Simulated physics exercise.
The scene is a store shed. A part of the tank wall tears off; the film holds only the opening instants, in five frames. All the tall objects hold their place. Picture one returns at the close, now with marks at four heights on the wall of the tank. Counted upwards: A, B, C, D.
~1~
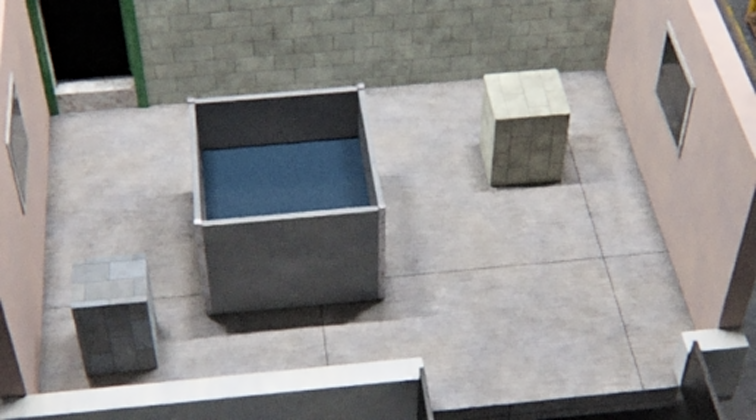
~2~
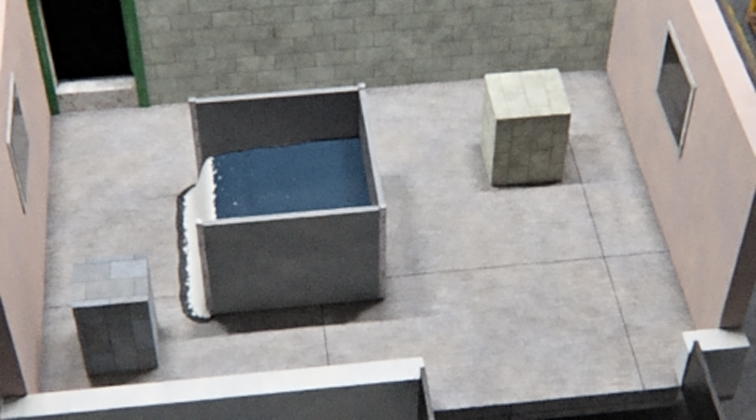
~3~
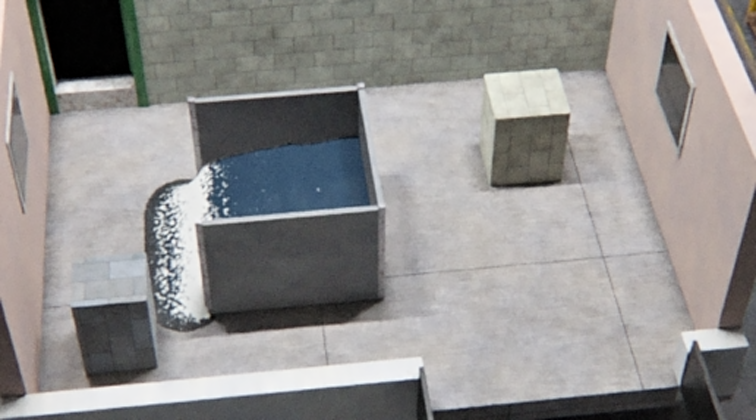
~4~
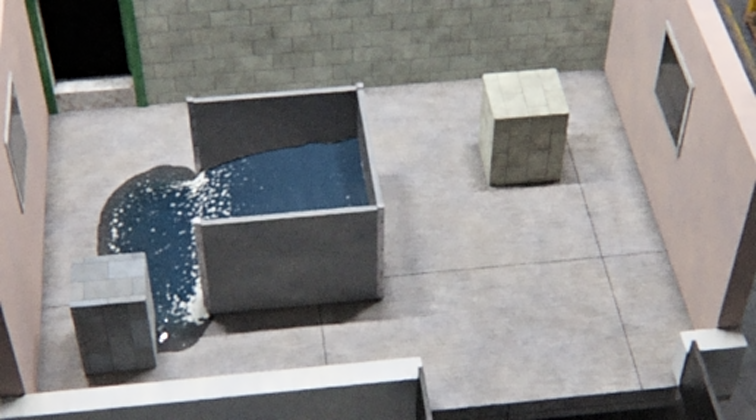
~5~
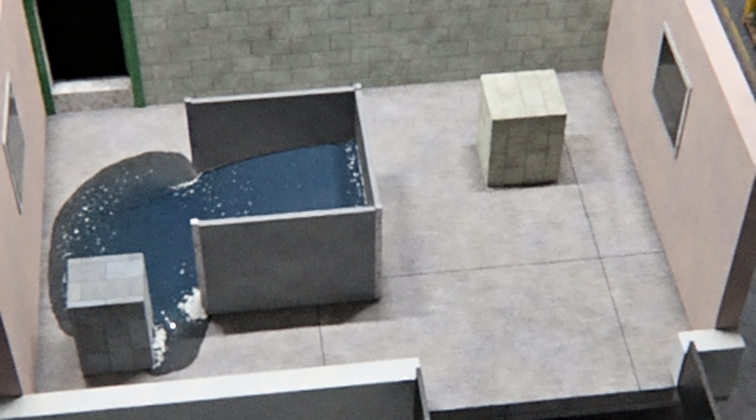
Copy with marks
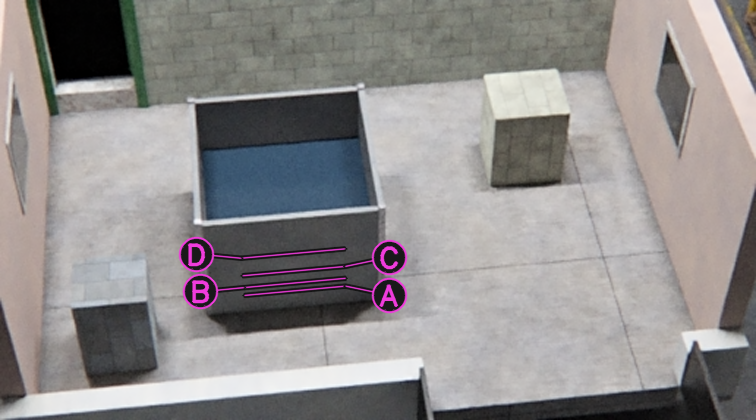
A large grey tank of blue water stood between two blocks in a walled shed, then water poured out its left side, foaming white, and spread across the floor around the smaller grey block.
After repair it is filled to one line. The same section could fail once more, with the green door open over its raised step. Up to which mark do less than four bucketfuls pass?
Mark C.
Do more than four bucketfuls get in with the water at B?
No, not at all.
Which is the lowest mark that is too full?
Here it is mark D.
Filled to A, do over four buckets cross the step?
No, not at all.
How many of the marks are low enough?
Three of them.
On the marked copy, A at (295, 290); B at (294, 282); C at (294, 271); D at (293, 253); from the bottom up A, B, C, D.
With A, nothing gets over.
With B, nothing gets over.
With C, a bucket or two gets in.
With D, about 10 bucketfuls get in.
